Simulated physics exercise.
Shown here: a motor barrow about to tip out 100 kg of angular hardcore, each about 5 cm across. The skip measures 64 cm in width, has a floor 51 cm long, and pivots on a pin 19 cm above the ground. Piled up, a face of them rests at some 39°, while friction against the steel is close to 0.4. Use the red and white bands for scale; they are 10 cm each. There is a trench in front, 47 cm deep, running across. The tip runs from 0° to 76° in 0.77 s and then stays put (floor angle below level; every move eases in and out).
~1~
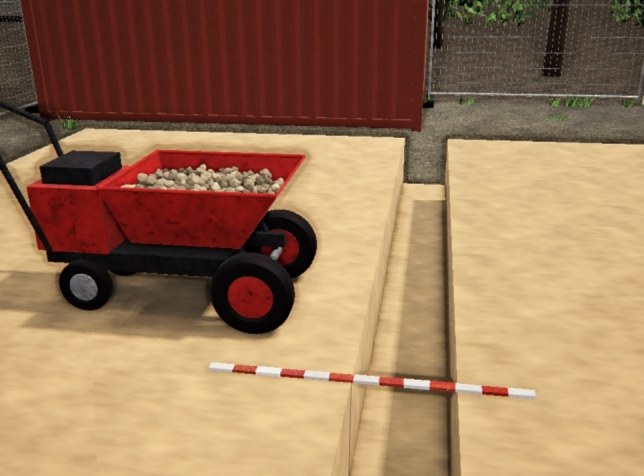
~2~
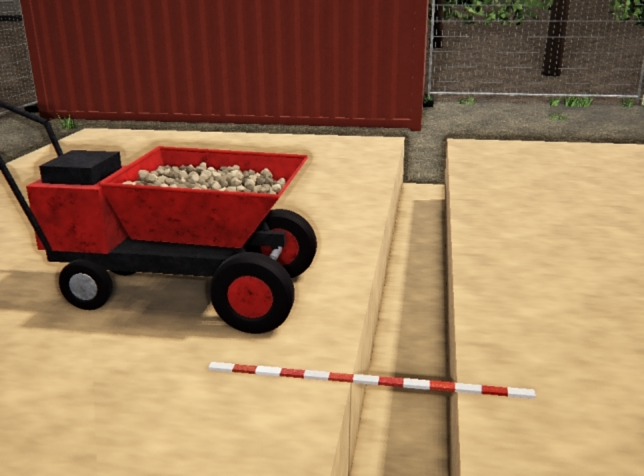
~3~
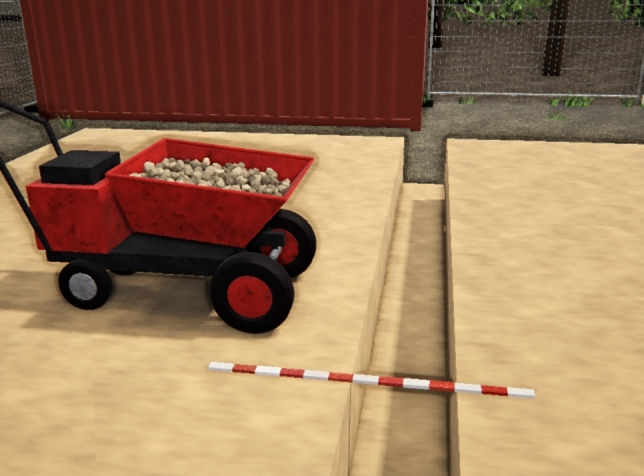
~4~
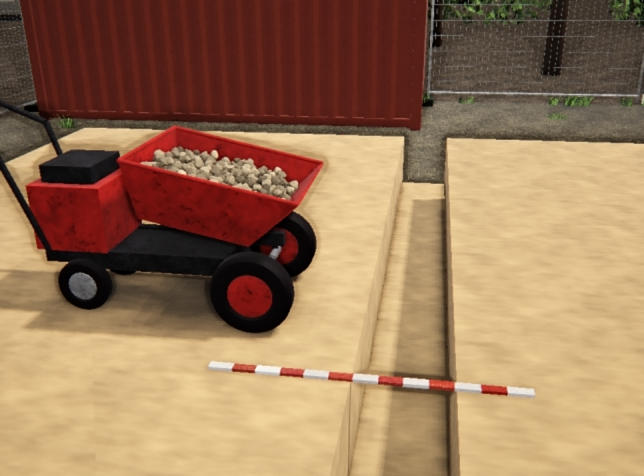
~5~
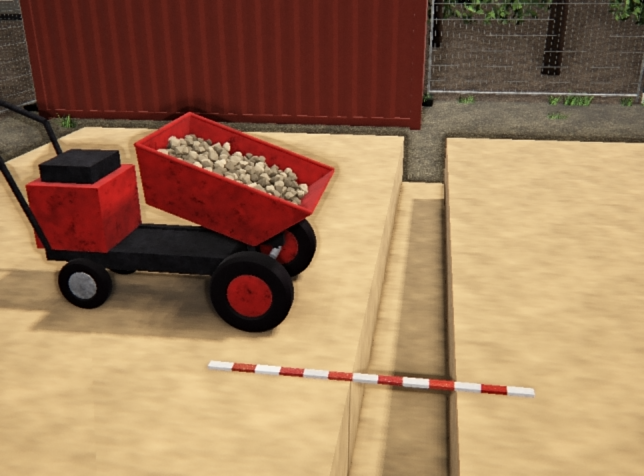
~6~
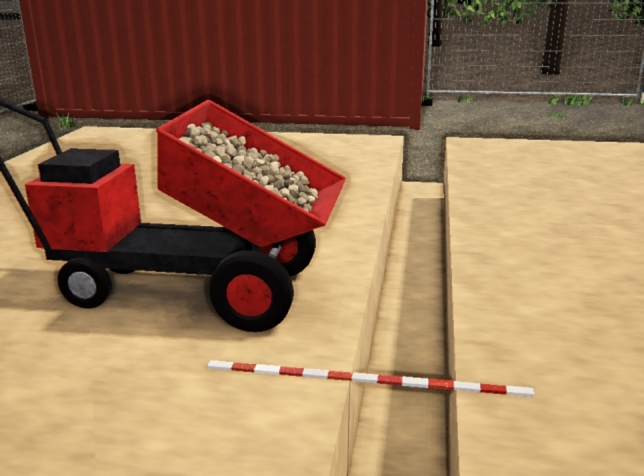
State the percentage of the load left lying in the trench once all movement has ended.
The share left there is about 98 per cent.
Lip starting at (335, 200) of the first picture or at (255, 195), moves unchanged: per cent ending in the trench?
First some 55, then 100 per cent.
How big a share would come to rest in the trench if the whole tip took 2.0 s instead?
In that case some 100 per cent.
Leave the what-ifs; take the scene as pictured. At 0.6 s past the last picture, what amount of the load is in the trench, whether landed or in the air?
By then, around 35 percent.
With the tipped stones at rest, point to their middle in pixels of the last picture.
Their centre sits close to (412, 382).
Then, 0.3 s after the last picture the floor is at 64°, 100 % in the skip; the foremost stones are at (354, 257).
Then, 0.6 s after the last picture the floor is at 76°, 67 % in the skip, 33 % in the trench; the foremost stones are at (447, 353).
Then, 0.9 s after the last picture the floor is at 76°, 20 % in the skip, 78 % in the trench, 2 % past the trench; the foremost stones are at (518, 313).
Then, 2.9 s after the last picture the floor is at 76°, 0 % in the skip, 98 % in the trench, 2 % past the trench; the foremost stones are at (543, 314).
